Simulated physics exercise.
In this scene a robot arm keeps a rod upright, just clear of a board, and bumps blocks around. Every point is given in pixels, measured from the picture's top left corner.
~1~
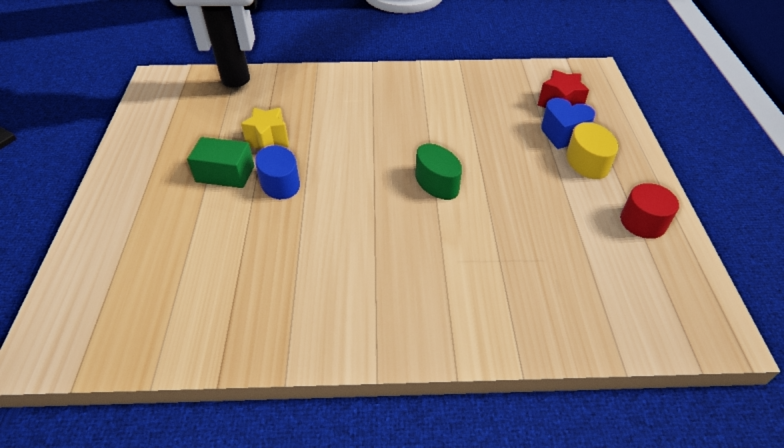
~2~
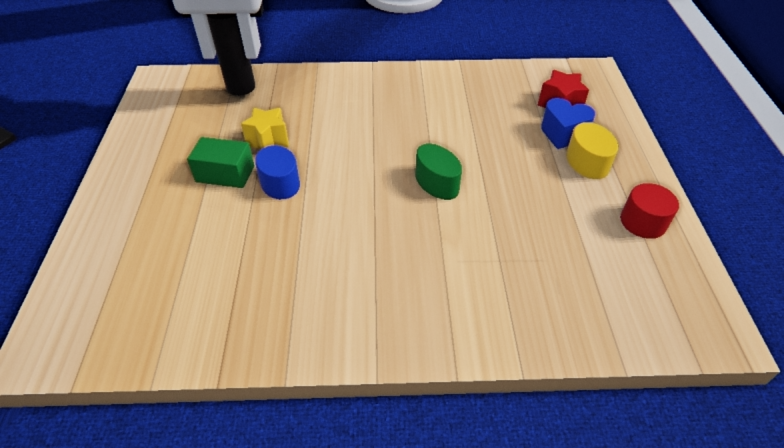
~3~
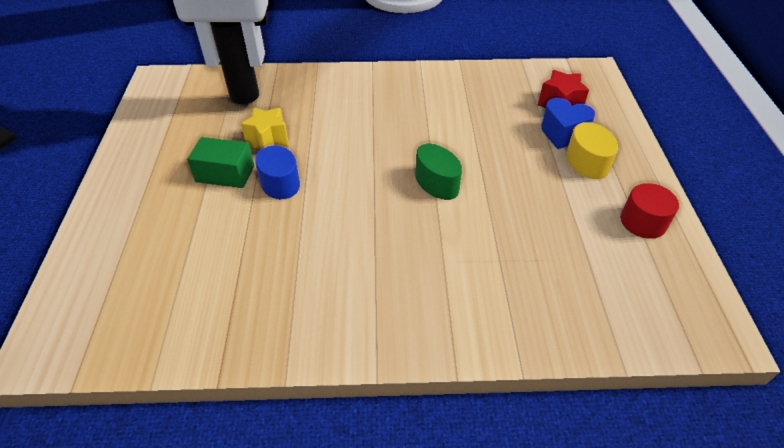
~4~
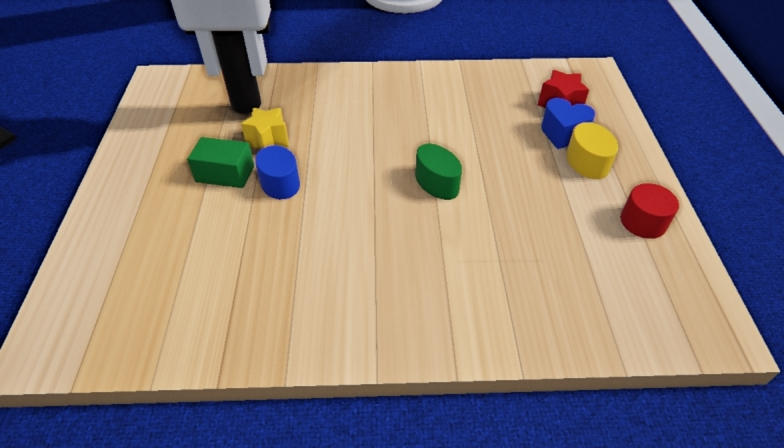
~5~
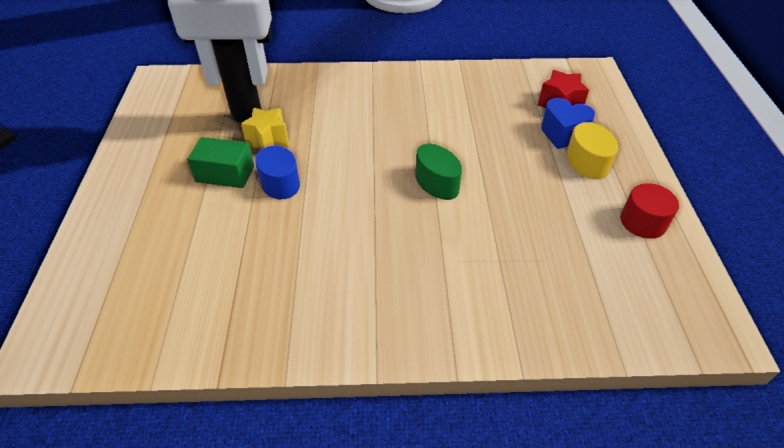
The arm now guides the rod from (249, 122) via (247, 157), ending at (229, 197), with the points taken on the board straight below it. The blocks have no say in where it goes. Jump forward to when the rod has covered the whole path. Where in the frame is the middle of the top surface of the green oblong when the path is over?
At pixel (184, 177).
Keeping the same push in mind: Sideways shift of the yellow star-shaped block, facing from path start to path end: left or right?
It's pushed left.
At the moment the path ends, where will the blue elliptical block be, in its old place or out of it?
The block in question is displaced by the end.
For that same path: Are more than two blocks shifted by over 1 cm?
Yes
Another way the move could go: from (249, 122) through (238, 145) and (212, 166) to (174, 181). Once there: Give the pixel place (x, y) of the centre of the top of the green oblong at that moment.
About (205, 169).
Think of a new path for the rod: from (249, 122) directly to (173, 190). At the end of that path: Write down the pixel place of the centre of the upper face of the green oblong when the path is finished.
Around (212, 164).
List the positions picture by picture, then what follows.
In the first picture, rod tip at (236, 80); block tops, green oblong at (218, 150); yellow star-shaped block at (264, 118); blue elliptical block at (275, 160).
In the second picture, rod at (241, 88); blocks unchanged.
In the third picture, rod at (245, 96); blocks unchanged.
In the fourth picture, rod at (246, 105); blocks unchanged.
In the fifth picture, rod at (247, 114); green oblong at (218, 150); yellow star-shaped block at (264, 118); blue elliptical block at (275, 160).
What follows on the original path. One third of the way, rod at (248, 137); yellow star-shaped block at (277, 133), turned 40° anticlockwise.
Two thirds of the way, rod at (240, 162); green oblong at (204, 163), turned 35° clockwise; yellow star-shaped block at (279, 137), turned 75° anticlockwise; blue elliptical block at (284, 168), turned 15° clockwise.
At the end, rod at (227, 189); green oblong at (184, 177), turned 75° clockwise; yellow star-shaped block at (279, 137), turned 75° anticlockwise; blue elliptical block at (284, 168), turned 15° clockwise.
